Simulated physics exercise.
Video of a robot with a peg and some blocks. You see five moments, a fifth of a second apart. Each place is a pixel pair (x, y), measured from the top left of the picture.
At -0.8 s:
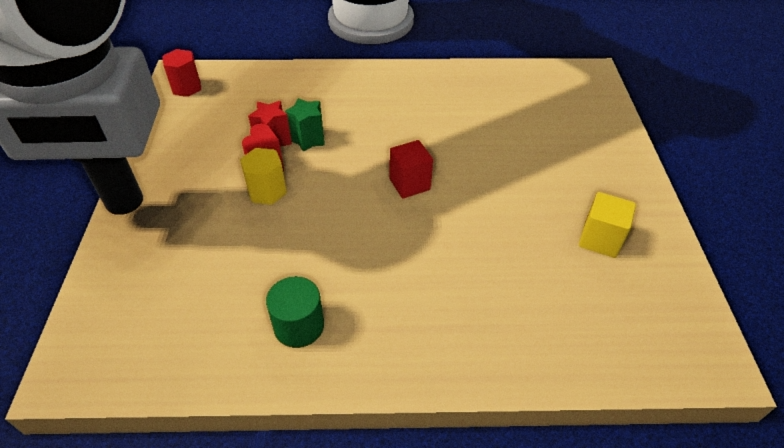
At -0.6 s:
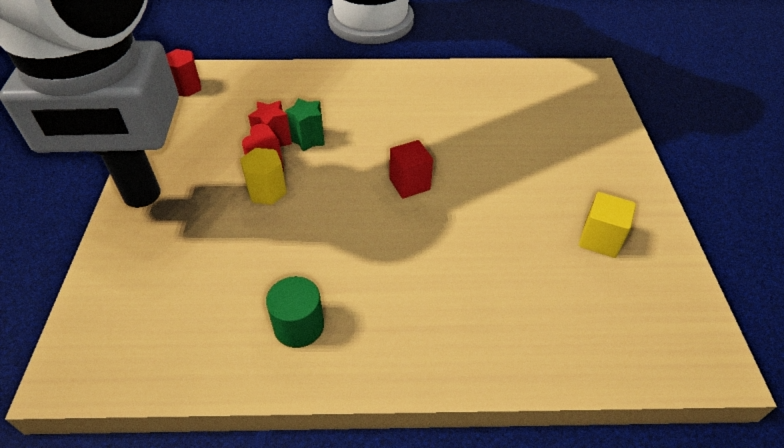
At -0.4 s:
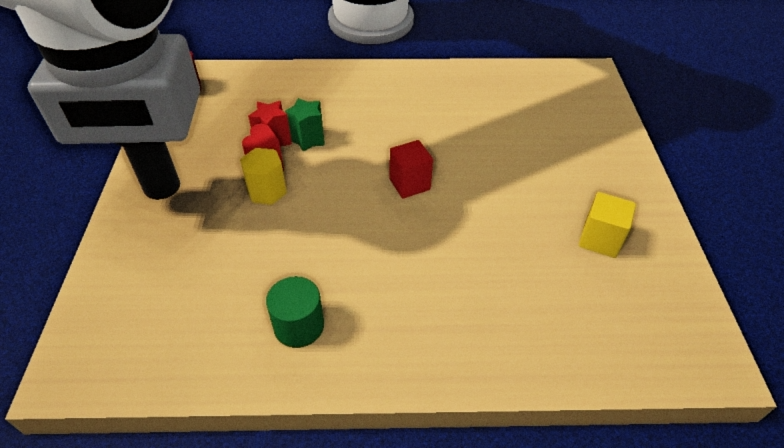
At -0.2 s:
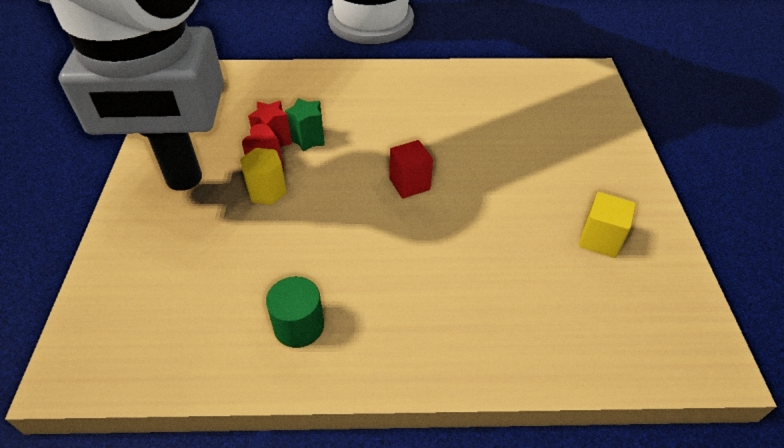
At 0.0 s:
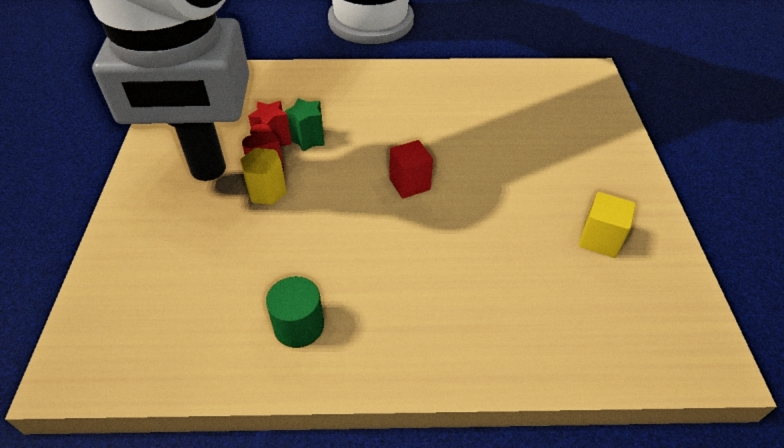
On a wooden board, a robot arm moves its black peg right past unmoving coloured blocks.
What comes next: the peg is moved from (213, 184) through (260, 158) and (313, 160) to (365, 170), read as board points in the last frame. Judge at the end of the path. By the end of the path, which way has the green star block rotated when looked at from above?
My answer: Clockwise.
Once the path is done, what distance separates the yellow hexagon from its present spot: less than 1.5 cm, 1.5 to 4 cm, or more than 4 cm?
Less than 1.5 cm.
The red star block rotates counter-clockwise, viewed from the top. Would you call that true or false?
True.
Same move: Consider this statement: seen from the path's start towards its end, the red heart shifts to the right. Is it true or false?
That statement is accurate.
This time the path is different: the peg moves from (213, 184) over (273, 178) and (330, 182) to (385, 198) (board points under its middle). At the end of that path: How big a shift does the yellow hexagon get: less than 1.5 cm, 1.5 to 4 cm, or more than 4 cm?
Goes over 4 cm.
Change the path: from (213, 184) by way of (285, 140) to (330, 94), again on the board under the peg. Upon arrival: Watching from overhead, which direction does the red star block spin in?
Answer: Anticlockwise.
On the path given first. One third of the way, peg (258, 143); red heart (281, 134).
Two thirds of the way, peg (313, 146); red heart (336, 140), turned 10° clockwise; red star block (279, 106), turned 45° anticlockwise; green star block (312, 103), turned 40° clockwise.
At the end, peg (365, 155); red heart (390, 151), turned 15° clockwise; yellow hexagon in place; red star block (279, 106), turned 45° anticlockwise; green star block (312, 103), turned 40° clockwise; red square (425, 155).
